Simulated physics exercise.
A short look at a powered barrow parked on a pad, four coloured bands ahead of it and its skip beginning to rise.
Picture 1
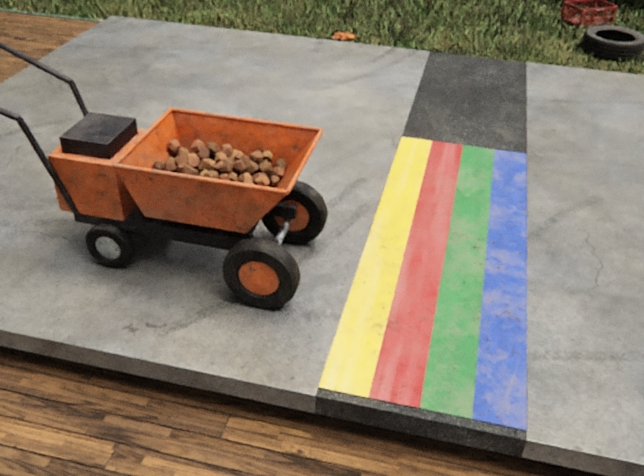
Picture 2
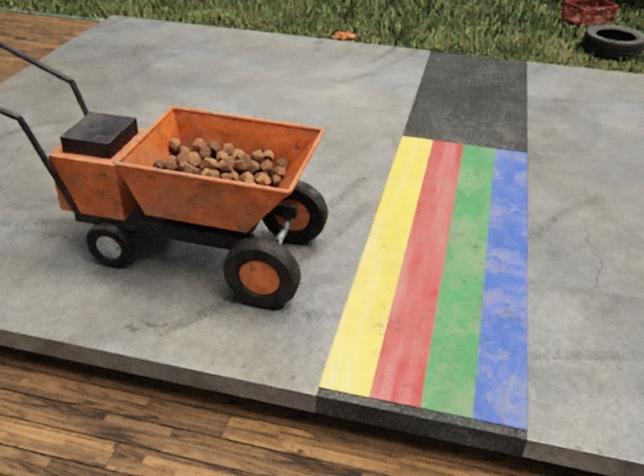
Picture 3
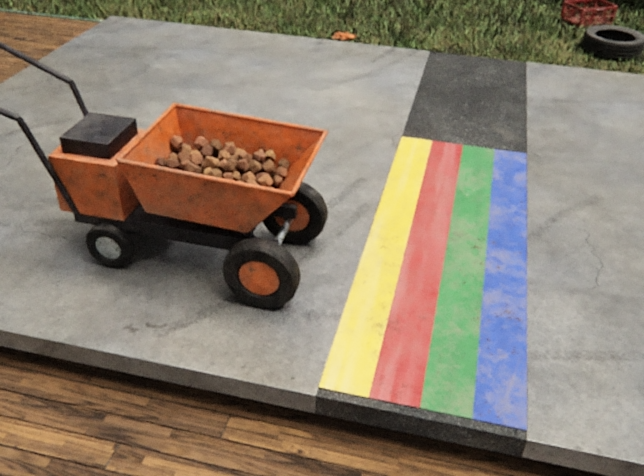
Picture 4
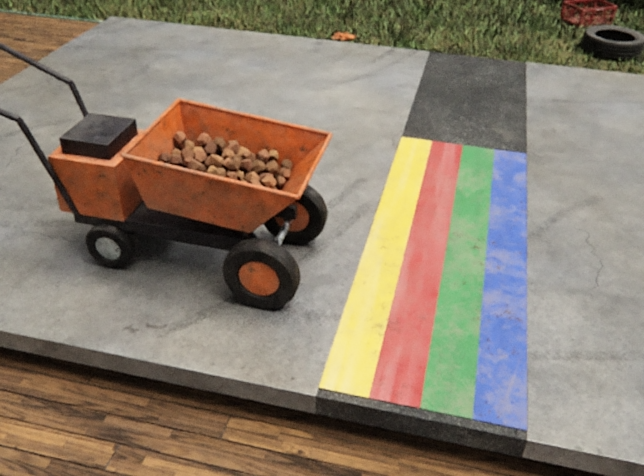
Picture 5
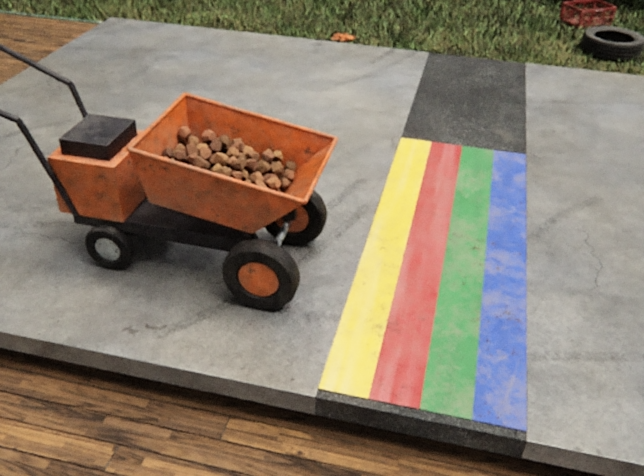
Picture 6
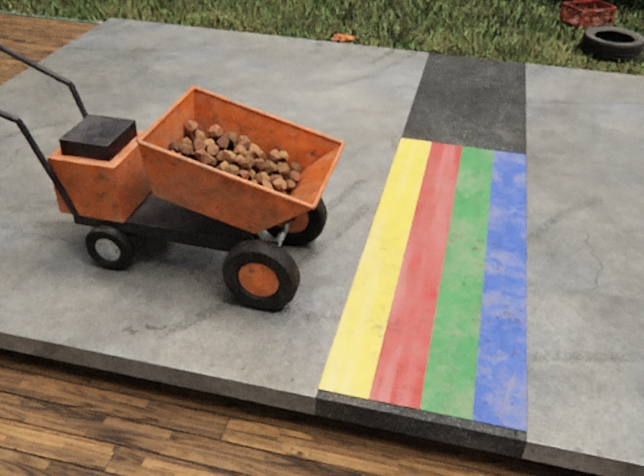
On a concrete pad beside coloured stripes, an orange barrow's skip of brown lumps slowly tilts forward.
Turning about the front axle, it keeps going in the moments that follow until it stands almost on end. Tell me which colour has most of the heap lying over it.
Most of the heap lies over red.
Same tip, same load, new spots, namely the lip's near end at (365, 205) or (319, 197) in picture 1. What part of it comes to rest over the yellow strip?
0 % for the first, 0 % for the second.
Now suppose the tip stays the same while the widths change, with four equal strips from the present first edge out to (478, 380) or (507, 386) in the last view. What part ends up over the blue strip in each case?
In order, 10 % and 10 %.
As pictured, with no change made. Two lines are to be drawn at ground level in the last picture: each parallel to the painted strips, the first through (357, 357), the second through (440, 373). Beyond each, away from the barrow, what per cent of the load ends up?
Roughly 80 and 10 percent.
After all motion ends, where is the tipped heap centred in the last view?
Close to (411, 289), more or less.
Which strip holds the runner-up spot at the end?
The next spot goes to that yellow strip.
Just after the last frame, skip tipped steeply; every one in the skip.
A moment on, skip tipped right over; almost all in the skip; just a few over the yellow strip; about a tenth over the red strip; just a few falling.
Further on, skip tipped right over; roughly a quarter in the skip; roughly a quarter over the yellow strip; roughly a third over the red strip; roughly a quarter over the green strip; just a few over the blue strip; just a few off the paint.
When it is over, skip tipped right over; about a tenth in the skip; roughly a quarter over the yellow strip; roughly a third over the red strip; roughly a quarter over the green strip; just a few over the blue strip; just a few off the paint.
